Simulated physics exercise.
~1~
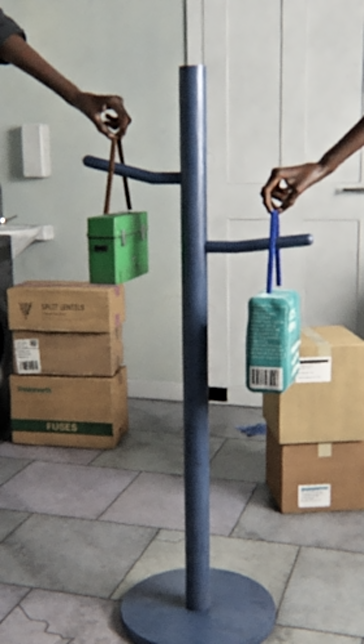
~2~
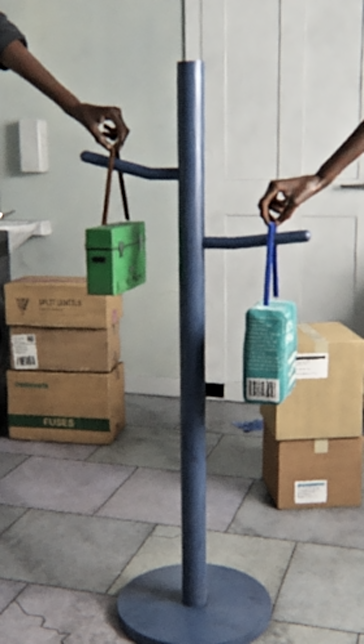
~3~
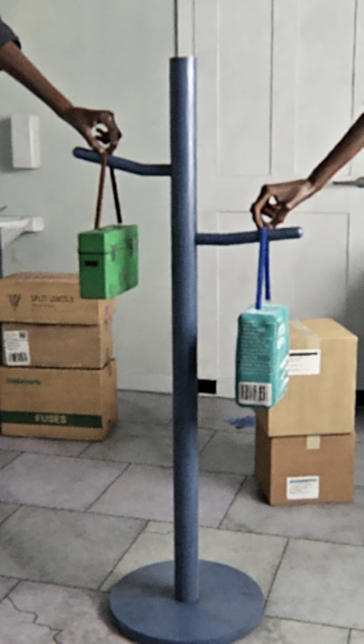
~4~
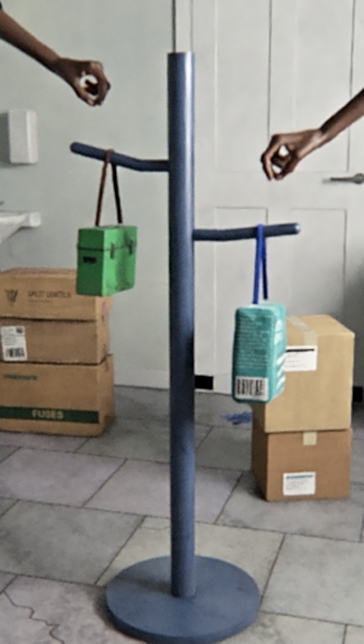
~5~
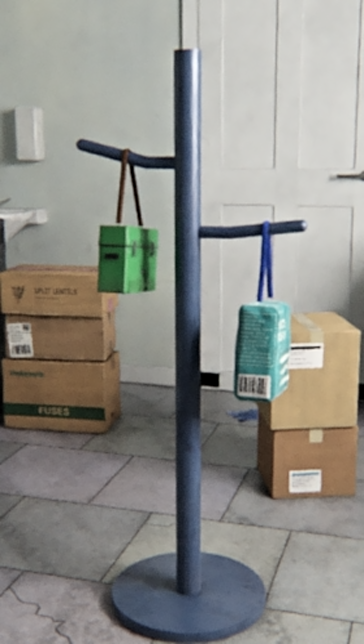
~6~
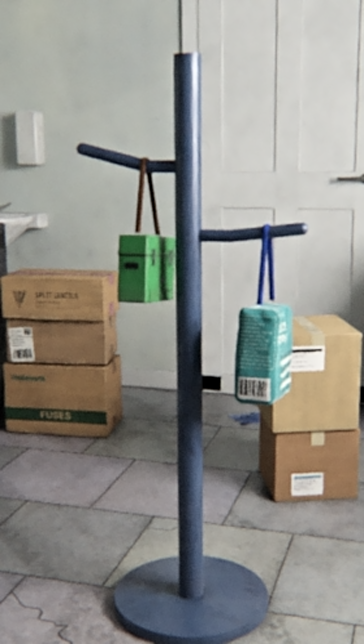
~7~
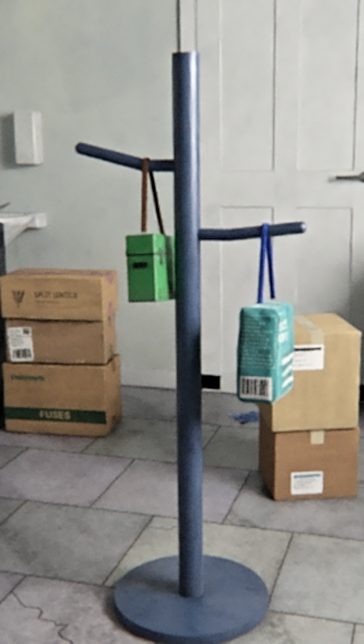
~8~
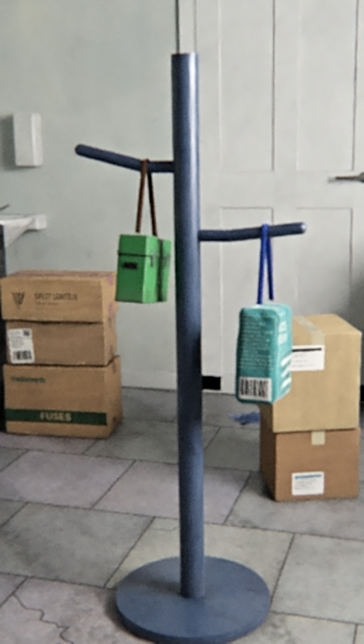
In a room with stacked cardboard boxes, two hands lowered a green case and a turquoise sack by their loops onto a post's pegs and let go; the case slid toward the post, turning a little, and both stayed hanging.
